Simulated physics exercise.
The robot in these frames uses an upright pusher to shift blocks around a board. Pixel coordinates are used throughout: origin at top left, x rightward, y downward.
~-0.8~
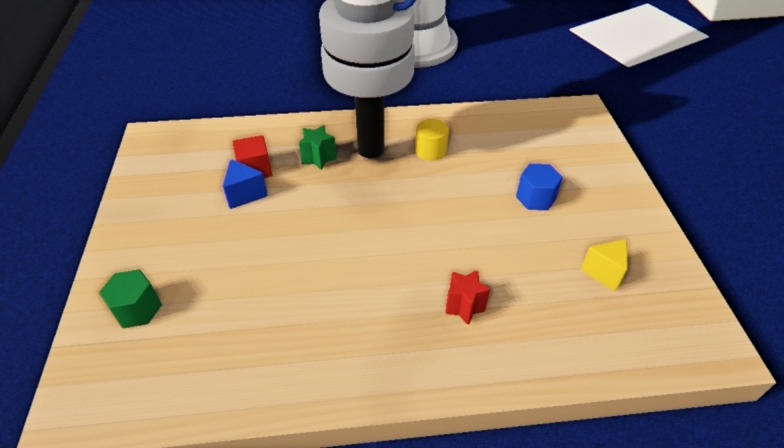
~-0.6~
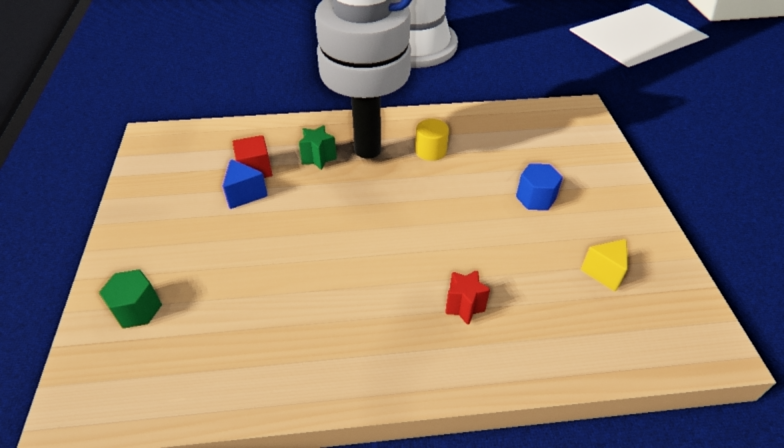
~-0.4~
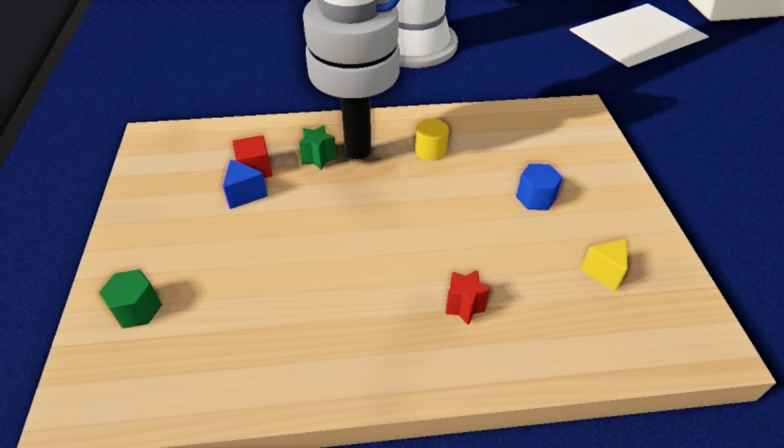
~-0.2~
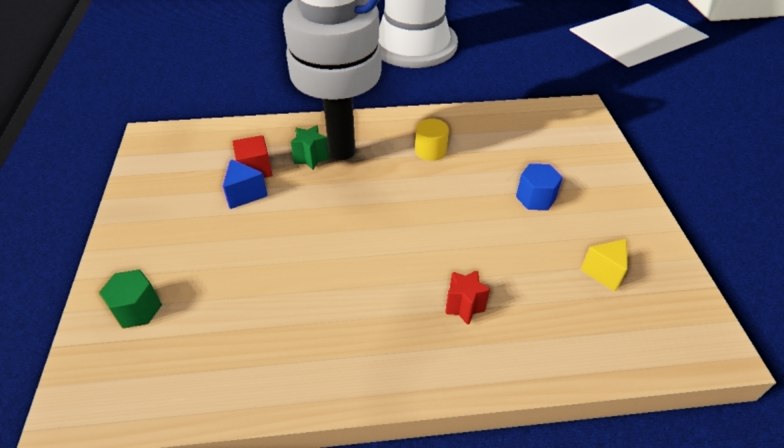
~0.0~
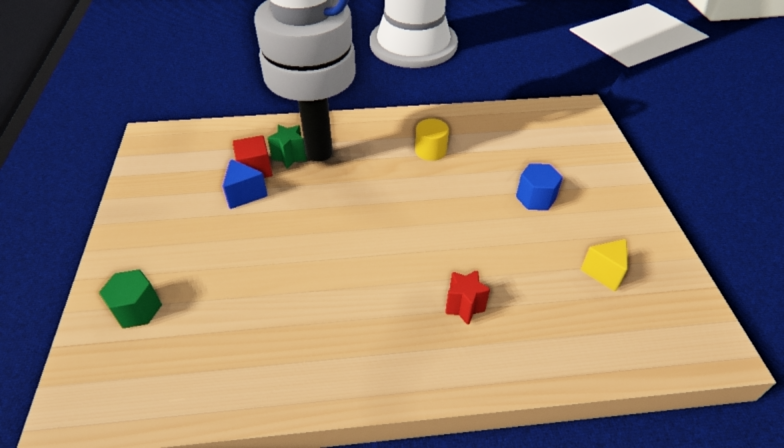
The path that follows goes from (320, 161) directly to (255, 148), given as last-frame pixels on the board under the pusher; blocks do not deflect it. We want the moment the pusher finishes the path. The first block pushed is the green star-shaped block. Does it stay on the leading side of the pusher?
The pusher keeps it before itself.
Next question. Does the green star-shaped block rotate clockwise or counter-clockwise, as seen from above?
Seen from above, its turn is clockwise.
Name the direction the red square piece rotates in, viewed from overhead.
Counterclockwise from above.
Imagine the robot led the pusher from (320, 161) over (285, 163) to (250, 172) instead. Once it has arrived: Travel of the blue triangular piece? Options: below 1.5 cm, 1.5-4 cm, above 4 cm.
The blue triangular piece moves under 1.5 cm.
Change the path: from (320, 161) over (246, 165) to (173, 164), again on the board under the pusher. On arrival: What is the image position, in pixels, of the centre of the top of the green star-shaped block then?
Close to (251, 125).
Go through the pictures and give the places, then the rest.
Pusher's lower end (371, 150); blue triangular piece (239, 172); red square piece (250, 146); green star-shaped block (316, 135), in the first frame.
Pusher (368, 150); blocks still, in the second frame.
Pusher (358, 151); blocks still, in the third frame.
Pusher (342, 152); green star-shaped block (308, 135), in the fourth frame.
Pusher (319, 153); blue triangular piece (239, 172); red square piece (250, 146); green star-shaped block (286, 134), in the fifth frame.
What follows on the original path. Halfway along, pusher (286, 146); red square piece (241, 146), turned 35° anticlockwise; green star-shaped block (257, 124), turned 25° clockwise.
At the end, pusher (253, 140); blue triangular piece still; red square piece (240, 146), turned 35° anticlockwise; green star-shaped block (229, 118), turned 45° clockwise.
